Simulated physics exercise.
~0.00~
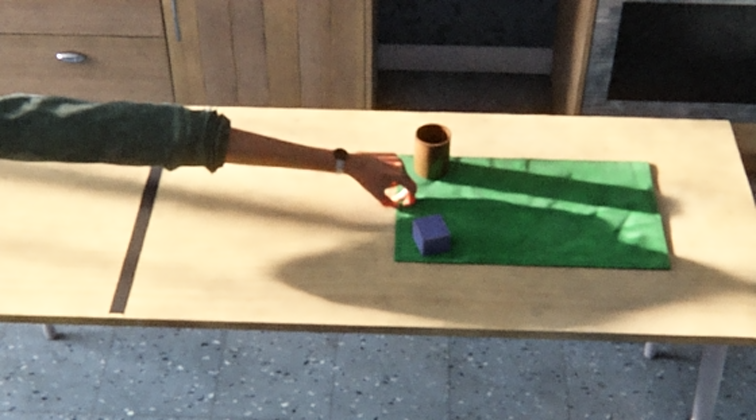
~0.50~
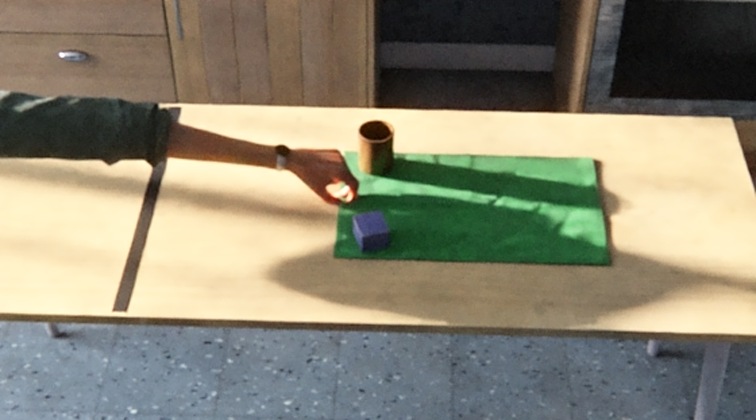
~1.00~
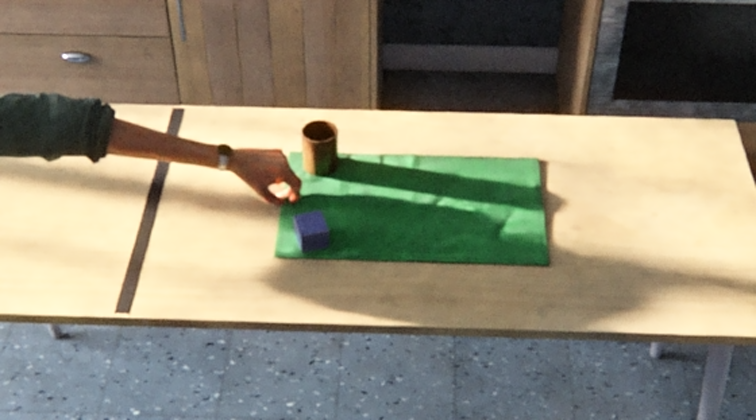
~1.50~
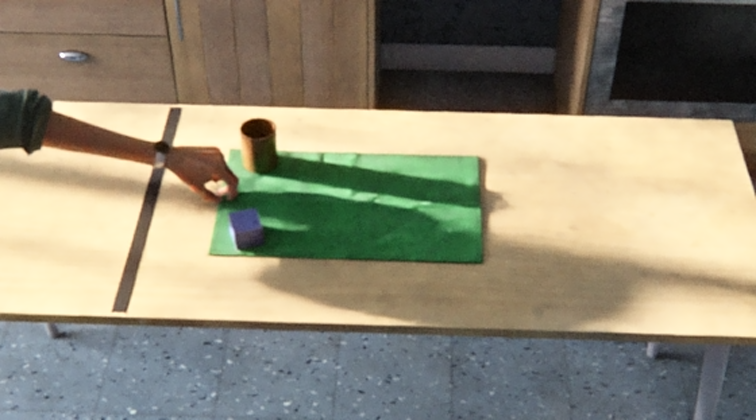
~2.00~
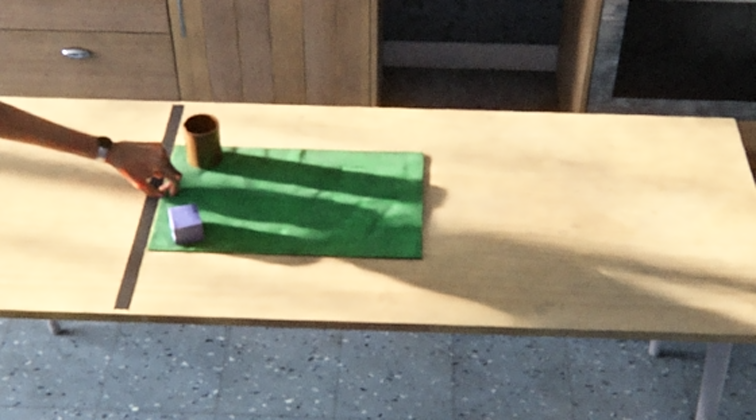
The clip opens on a pale wooden table where a green cloth lies flat, carrying an upright brown mug near its back edge and a blue block closer to the front. A hand in a dark green sleeve, with a watch at the wrist, grips the cloth's left edge. The hand draws the cloth steadily leftward, and the mug and block ride along with it. Sunlight and shadow slide over the cloth as it nears a dark strip of tape. Finally, the cloth's left edge reaches the tape, with the mug still upright and the block still aboard.
